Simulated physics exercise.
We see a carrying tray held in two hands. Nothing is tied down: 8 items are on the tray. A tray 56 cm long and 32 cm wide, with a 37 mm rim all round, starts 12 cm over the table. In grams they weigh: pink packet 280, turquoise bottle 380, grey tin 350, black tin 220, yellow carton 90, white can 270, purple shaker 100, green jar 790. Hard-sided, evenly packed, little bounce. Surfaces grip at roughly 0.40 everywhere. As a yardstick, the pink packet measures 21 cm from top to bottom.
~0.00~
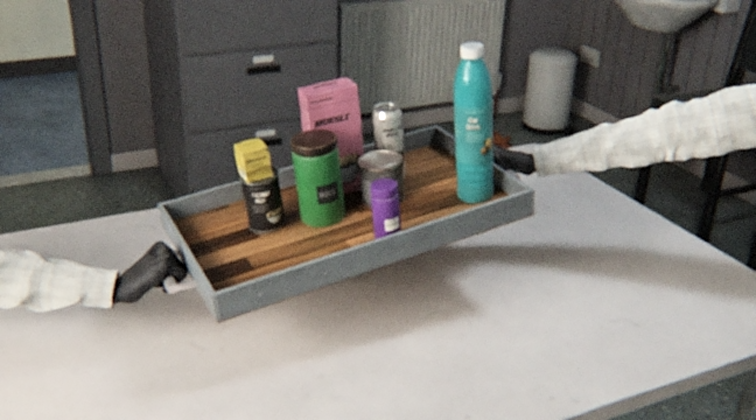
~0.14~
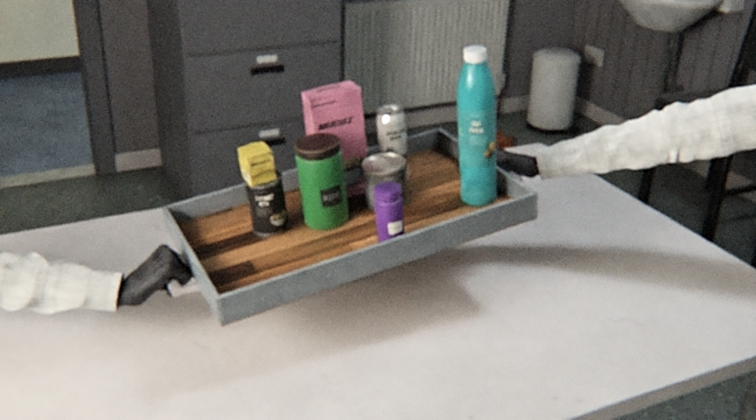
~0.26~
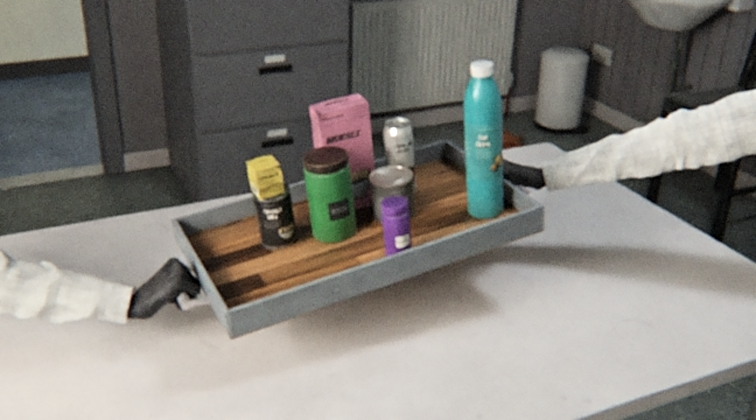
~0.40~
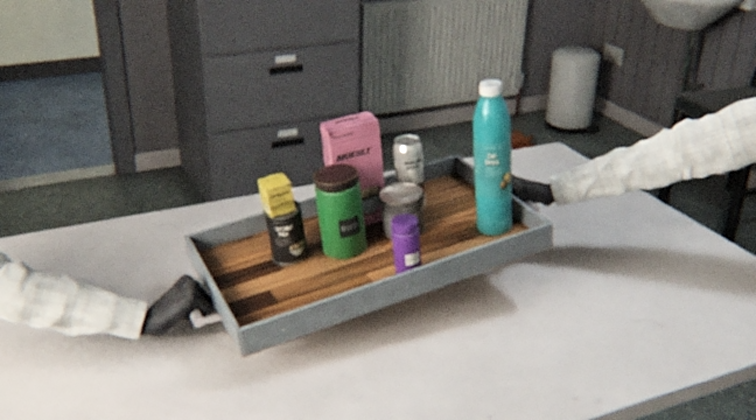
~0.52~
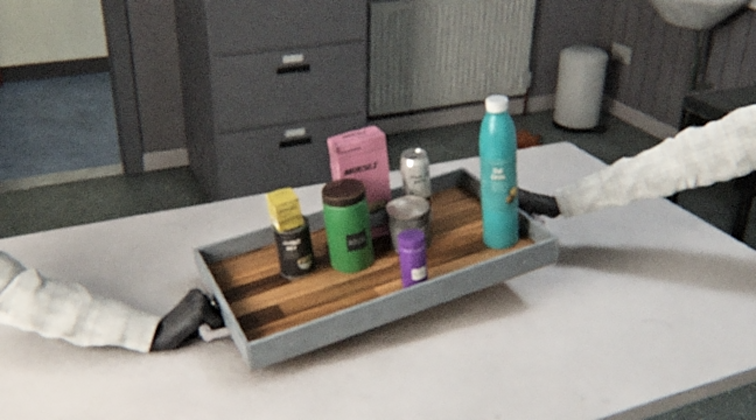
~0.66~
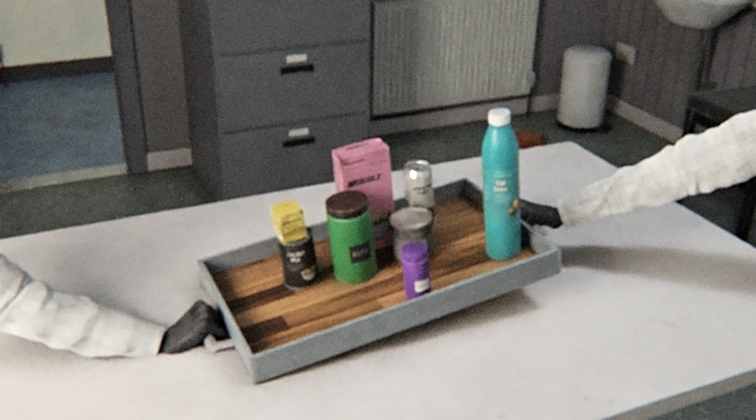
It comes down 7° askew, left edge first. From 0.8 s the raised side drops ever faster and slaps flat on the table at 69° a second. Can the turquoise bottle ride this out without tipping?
The turquoise bottle topples.
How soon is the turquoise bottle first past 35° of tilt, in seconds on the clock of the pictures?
Near 1.6 s.
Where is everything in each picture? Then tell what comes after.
In the first picture, left edge 12 cm above the table; turquoise bottle (474, 124); pink packet (333, 140).
In the second picture, left edge 11 cm above the table; black tin (267, 203); yellow carton (257, 164).
In the third picture, left edge 9 cm above the table; white can (400, 159); purple shaker (397, 230).
In the fourth picture, left edge 5 cm above the table; green jar (341, 212); pink packet (355, 173).
In the fifth picture, left edge 3 cm above the table; grey tin (409, 225); black tin (294, 246).
In the sixth picture, left edge on the table, tray at 7°; turquoise bottle (501, 185); yellow carton (289, 221).
By 0.96 s, left edge on the table, tray at 2°.
By 1.26 s, tray flat on the table; turquoise bottle rocked 14° off its seat near (526, 210).
By 1.66 s, tray flat on the table; turquoise bottle now off the tray.
By 1.76 s, tray flat on the table.
When it is over (2.1 s), off the tray and tipped over, turquoise bottle; the other 7 within 5 cm of the start. In the last view, turquoise bottle near (558, 247).
